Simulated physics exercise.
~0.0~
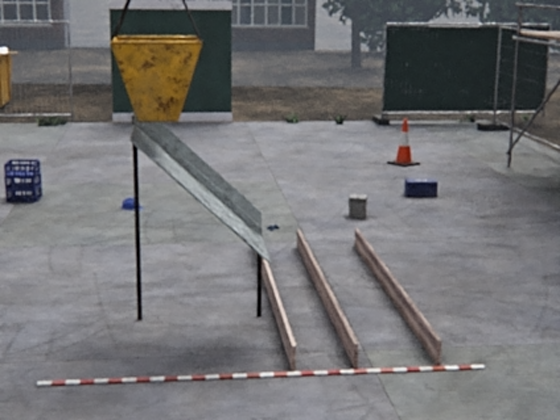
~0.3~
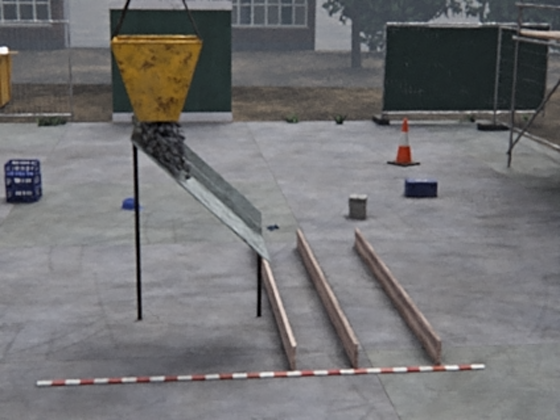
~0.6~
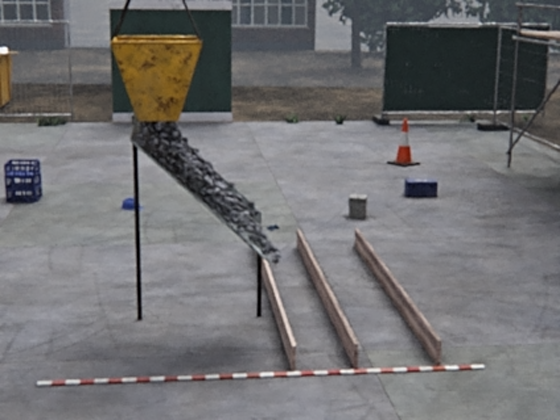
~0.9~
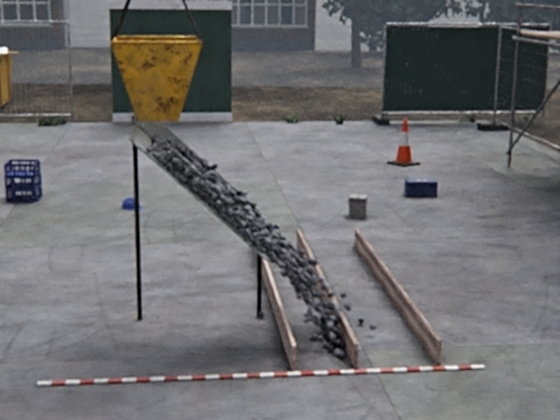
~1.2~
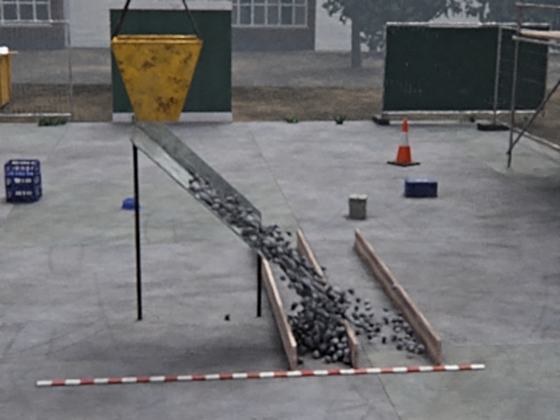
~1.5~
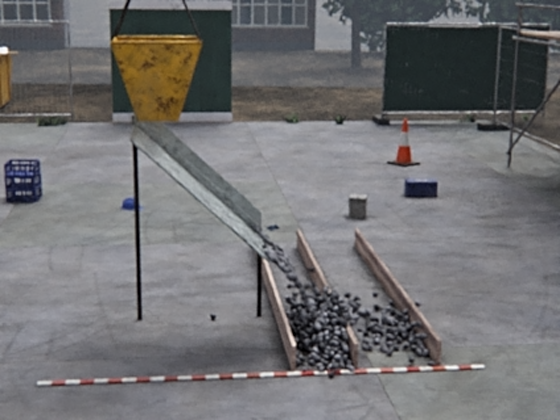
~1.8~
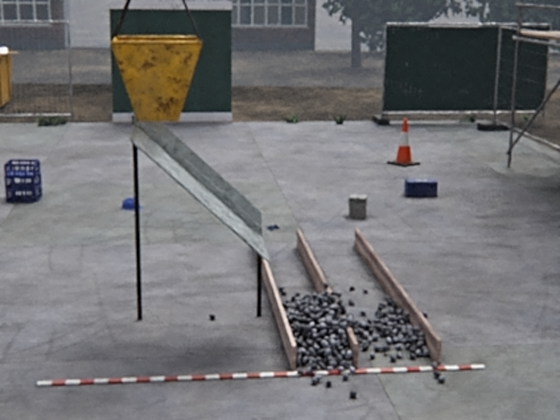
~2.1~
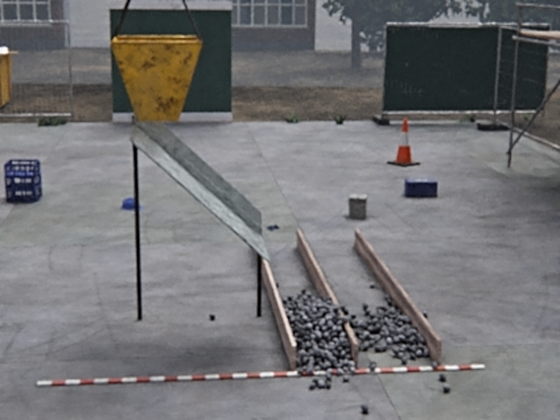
A yellow skip hung above a fixed sloping steel sheet and let out a load of grey stones, which slid down to the right, tumbled between the wooden planks and settled mostly in the left bay, with fewer in the right.
